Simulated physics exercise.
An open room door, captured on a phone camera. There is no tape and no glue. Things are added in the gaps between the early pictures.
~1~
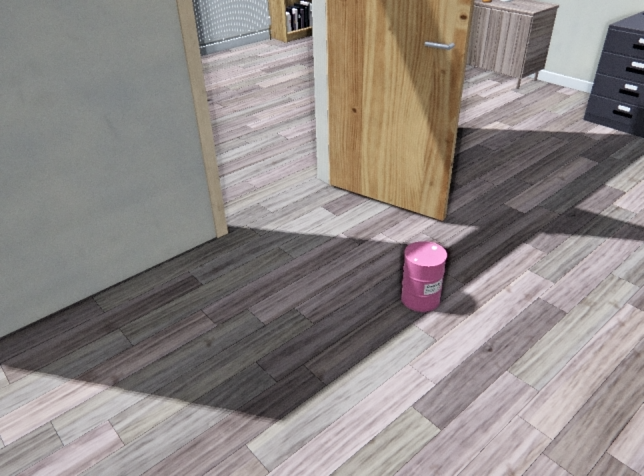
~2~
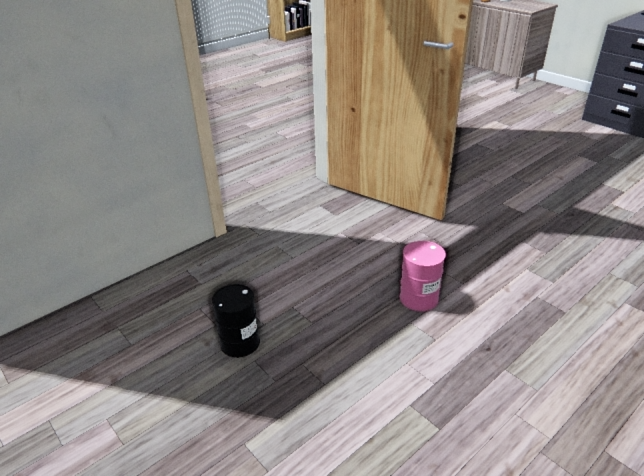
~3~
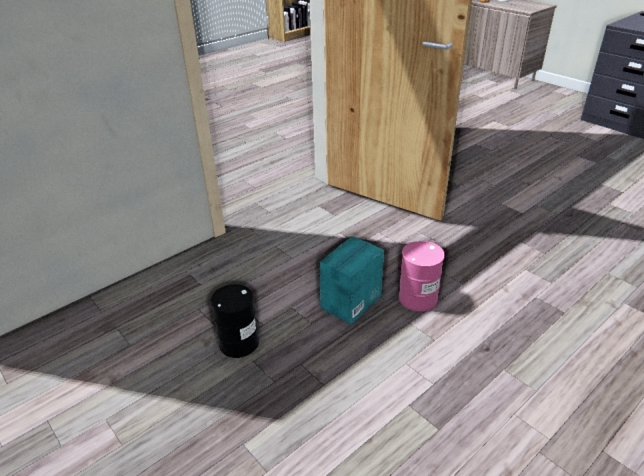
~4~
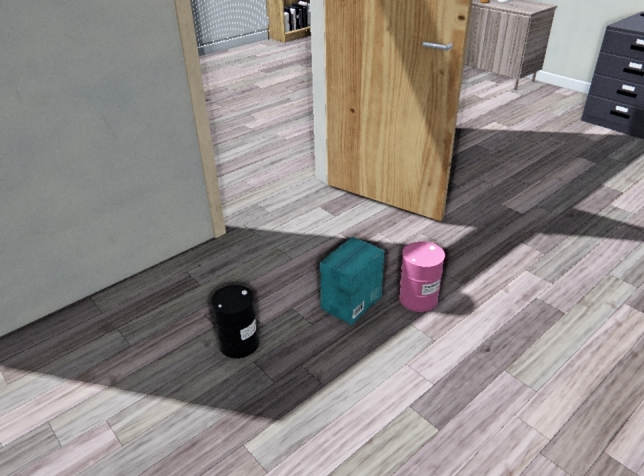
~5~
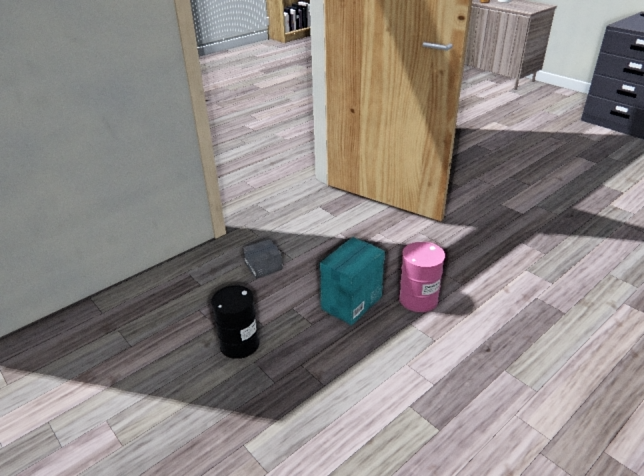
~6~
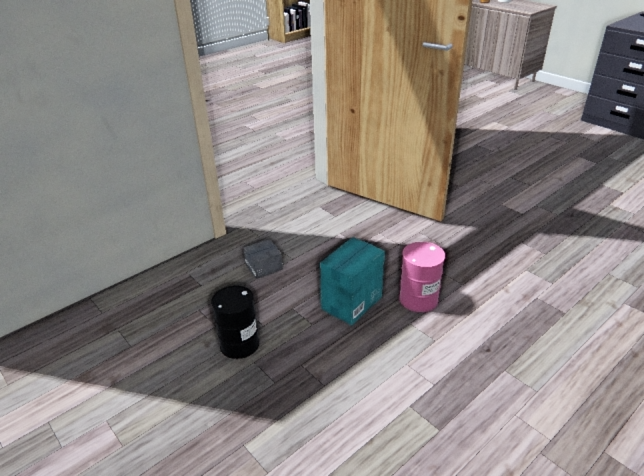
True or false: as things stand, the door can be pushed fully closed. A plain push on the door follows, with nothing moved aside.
True.
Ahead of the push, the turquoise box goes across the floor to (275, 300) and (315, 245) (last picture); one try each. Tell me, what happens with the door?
First it finishes its swing, then it cannot finish its swing.
Then, 1.00 s later than the last frame, open by 73°.
Then, 1.80 s later than the last frame, open by 33°.
When it is over, open by 0°; all 4 as before. End places, in pixels of the last picture, grey box near (263, 259).
